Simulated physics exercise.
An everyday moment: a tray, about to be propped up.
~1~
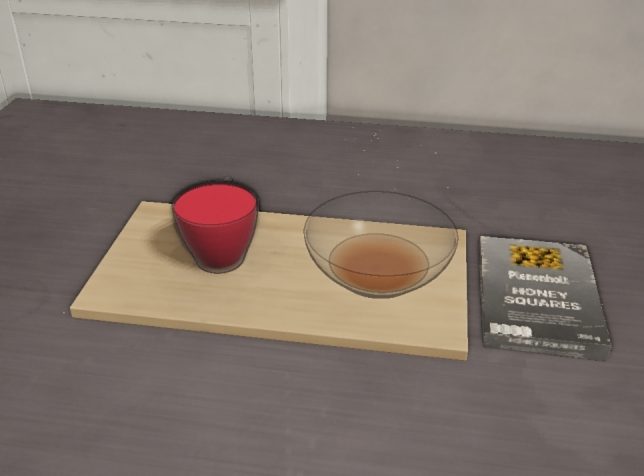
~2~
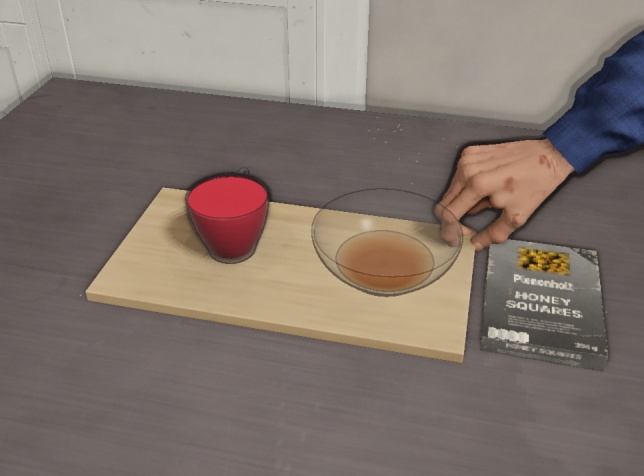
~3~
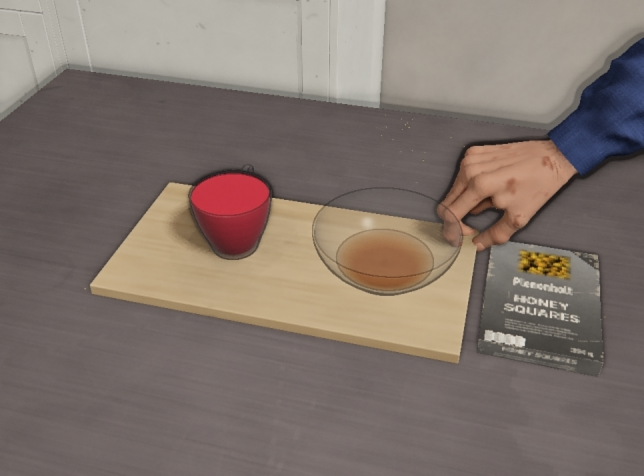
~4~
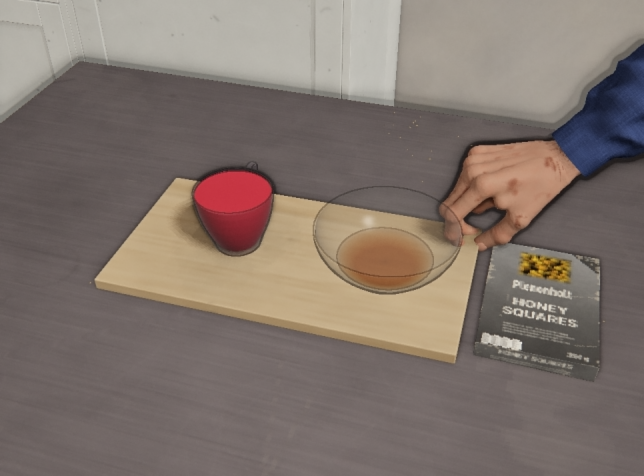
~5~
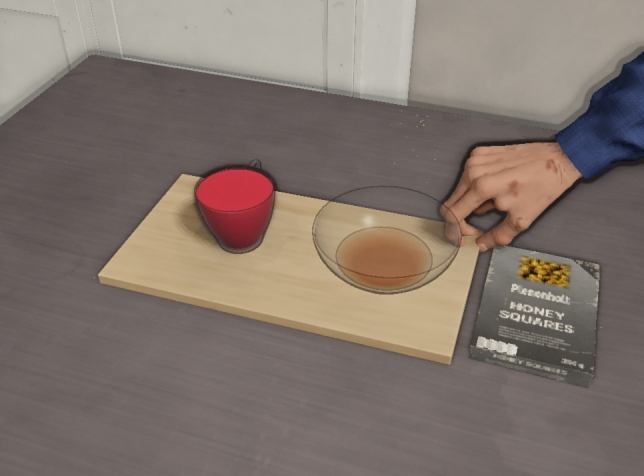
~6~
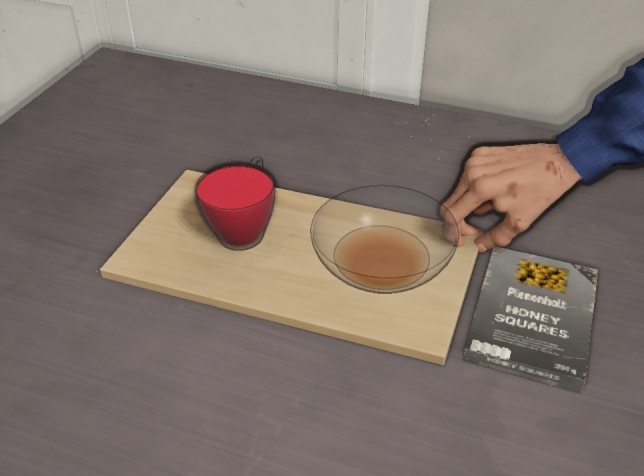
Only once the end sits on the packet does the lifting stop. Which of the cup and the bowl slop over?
Result: Cup: Nothing pours out; bowl: Nothing pours out.
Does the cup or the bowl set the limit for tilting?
That's the left one.
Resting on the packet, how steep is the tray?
Roughly 3 degrees.
Soon after, the tray slopes by about 2°; cup, nothing has left it; bowl, nothing has left it.
Later, the tray slopes by about 5°; cup, nothing has left it; bowl, nothing has left it.
In the end, the tray slopes by about 3°, resting on the packet; cup, nothing has left it; bowl, nothing has left it.
